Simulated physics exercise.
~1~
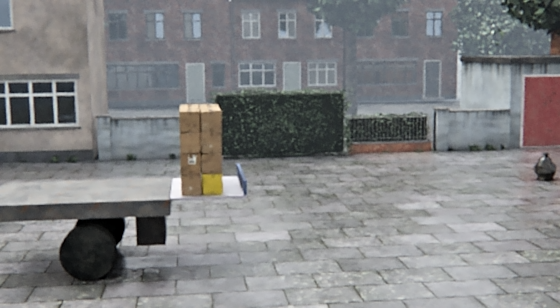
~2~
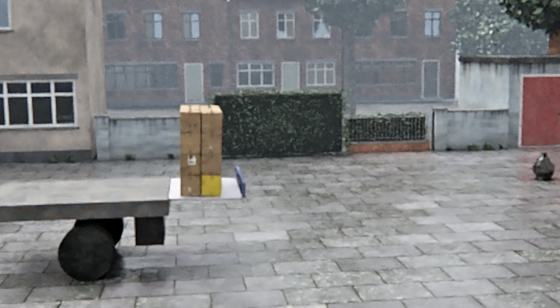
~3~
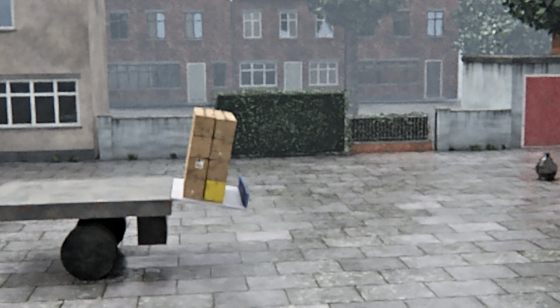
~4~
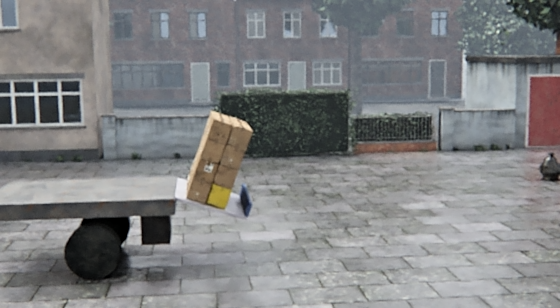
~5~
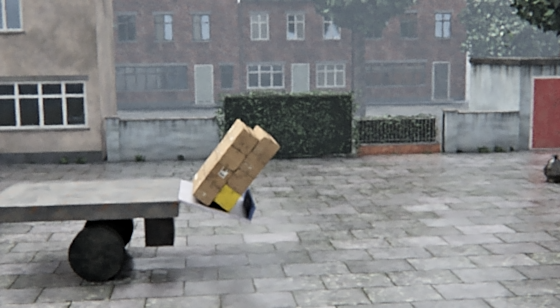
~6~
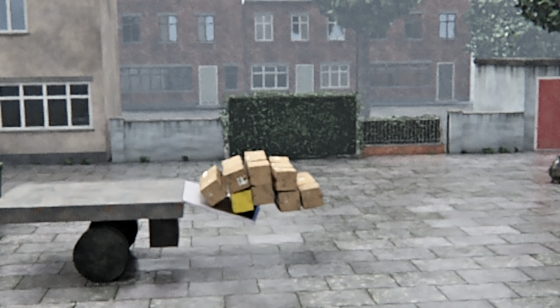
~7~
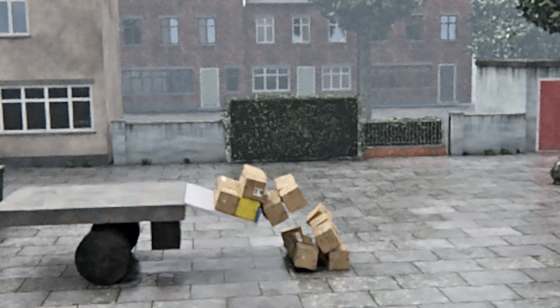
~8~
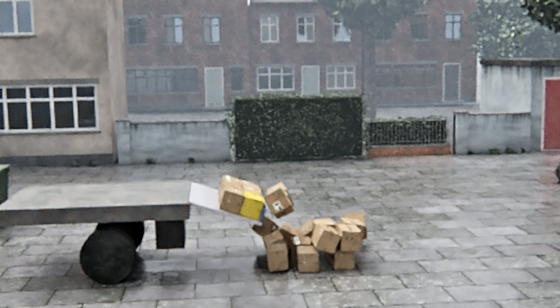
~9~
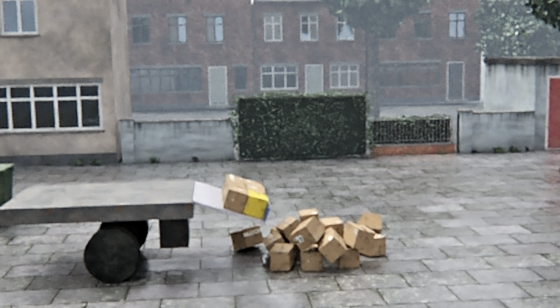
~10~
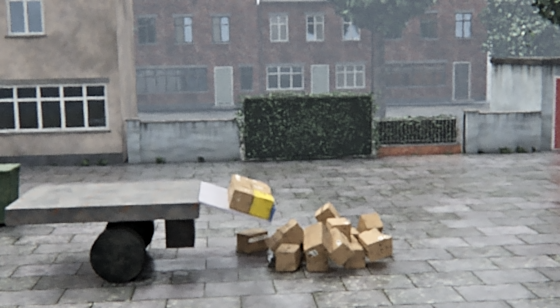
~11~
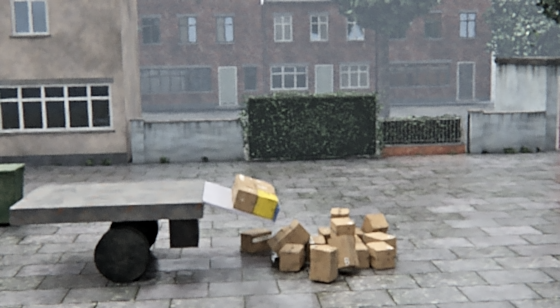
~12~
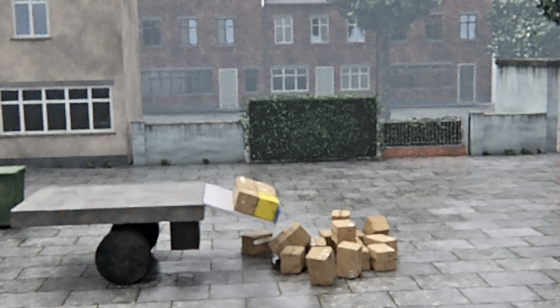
Stacked cartons toppling off a tilting flap behind a flat-bed, most tumbling onto wet paving while the yellow-labelled one stays aboard.
